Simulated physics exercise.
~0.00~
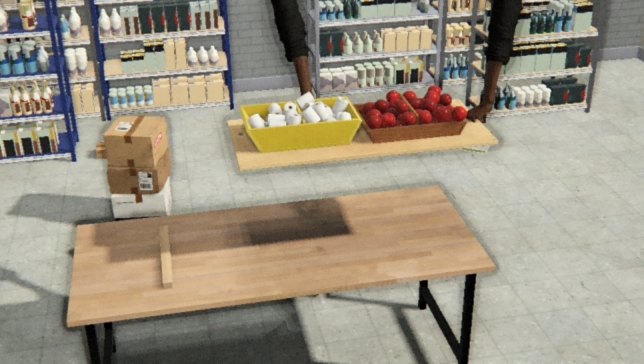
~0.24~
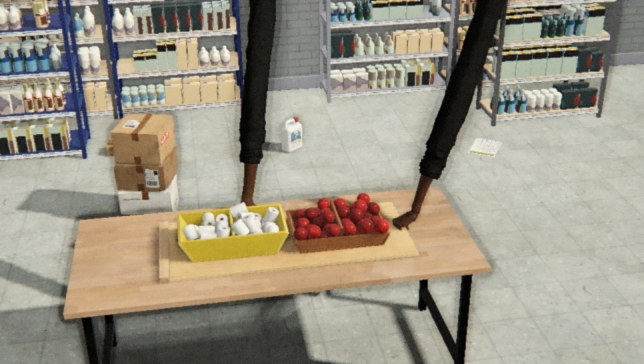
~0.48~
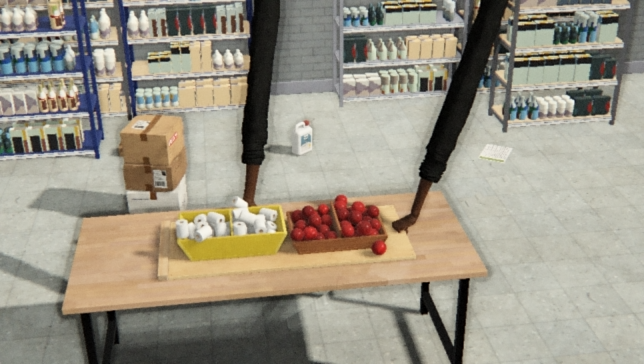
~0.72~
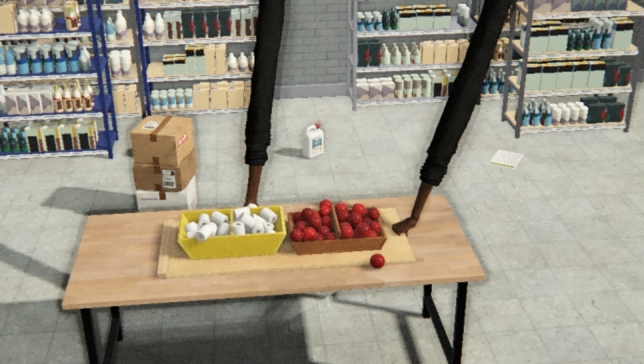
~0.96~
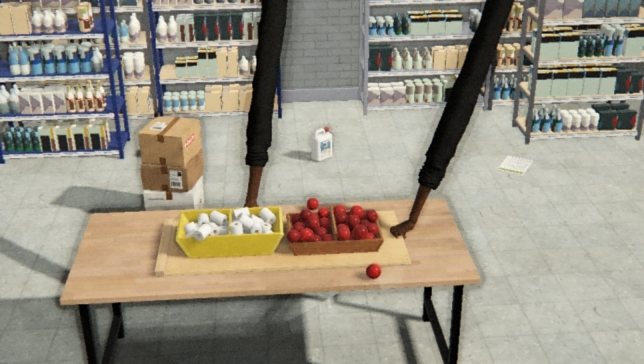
A pale board carrying a yellow crate of white paper rolls and, to its right, a brown crate of red apples comes down toward the viewer onto a wooden table, gripped at both ends by dark-sleeved arms. The store, seen from slightly above, has stocked shelves behind and stacked boxes at left. The board stops on the table and the hands stay on it while the loads jostle. An apple drops over the front of the brown crate and rolls slightly nearer the table's front edge. The view drifts slightly sideways; finally, another apple shows above the crate's back left corner.
